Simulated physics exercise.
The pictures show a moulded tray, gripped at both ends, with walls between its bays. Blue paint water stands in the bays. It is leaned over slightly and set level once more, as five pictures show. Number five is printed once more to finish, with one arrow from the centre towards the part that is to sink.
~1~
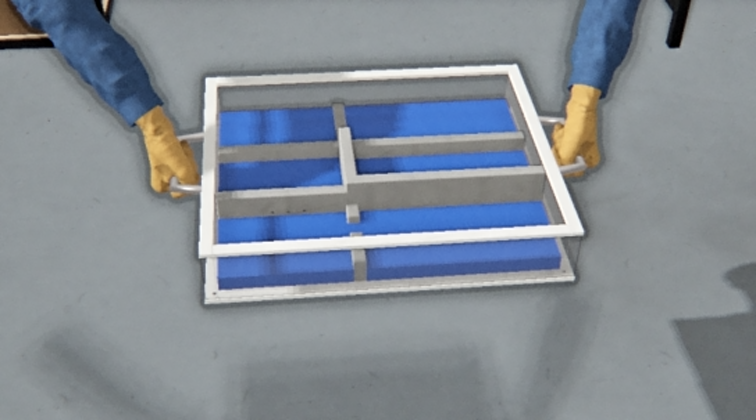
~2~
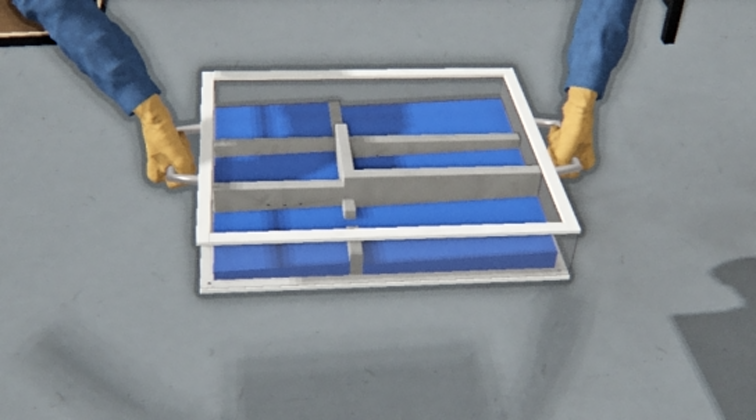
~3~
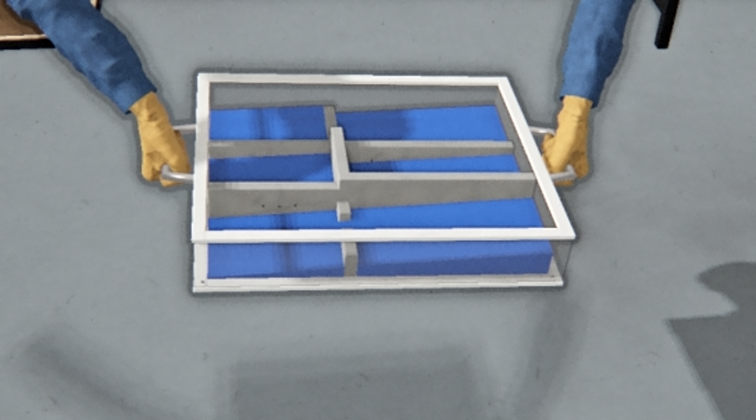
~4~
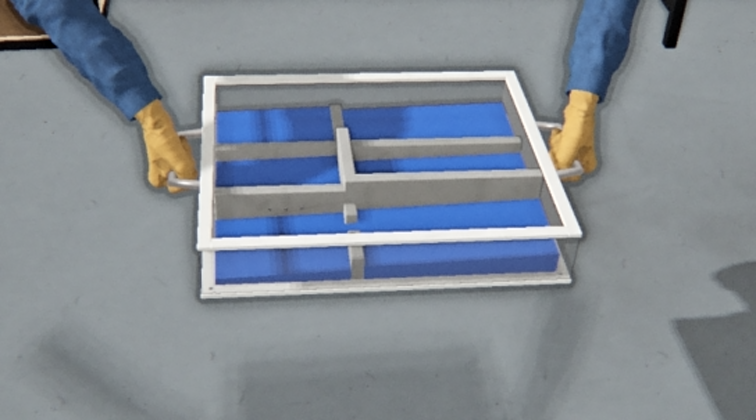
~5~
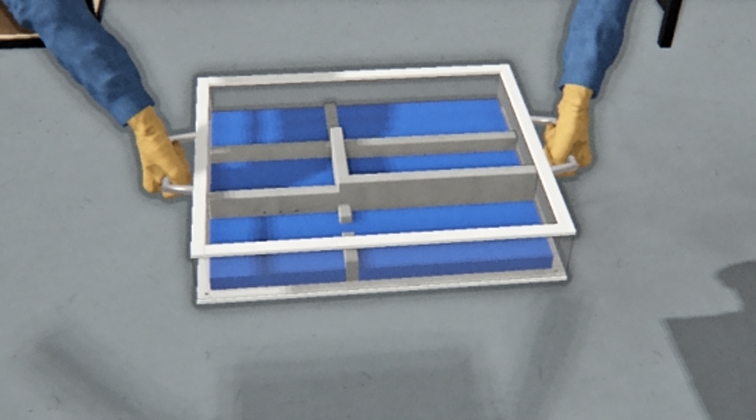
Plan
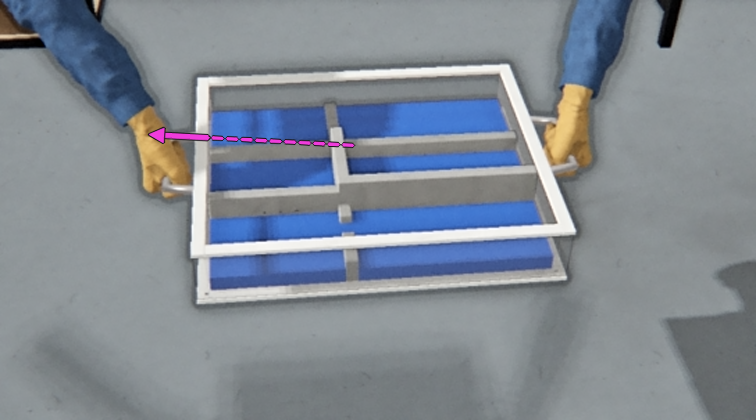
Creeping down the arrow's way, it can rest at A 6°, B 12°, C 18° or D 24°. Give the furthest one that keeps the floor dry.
Use tilt B.
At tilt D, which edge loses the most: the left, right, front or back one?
Over the left one.
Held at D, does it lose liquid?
Yes, it does.
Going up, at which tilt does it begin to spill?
Here it is tilt C.
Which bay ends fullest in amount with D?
That is the back left bay.
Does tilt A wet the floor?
No, that is safe.
The tray is level; deepest in the centre left bay, at (284, 181), shallowest in the front right.
Tipped about 3° down to the back right; no wall is crossed.
Tipped about 4° down to the back right; no wall is crossed.
Tipped about 2° down to the back right; no wall is crossed.
The tray is level; deepest in the centre left bay, at (276, 181), shallowest in the front right.
The arrow ends at (154, 134).
If A is chosen, nothing spills; the front left bay holds the most.
If B is chosen, nothing spills; the back left bay holds the most.
If C is chosen, about 9 % goes over the rim.
If D is chosen, about 36 % goes over the rim.
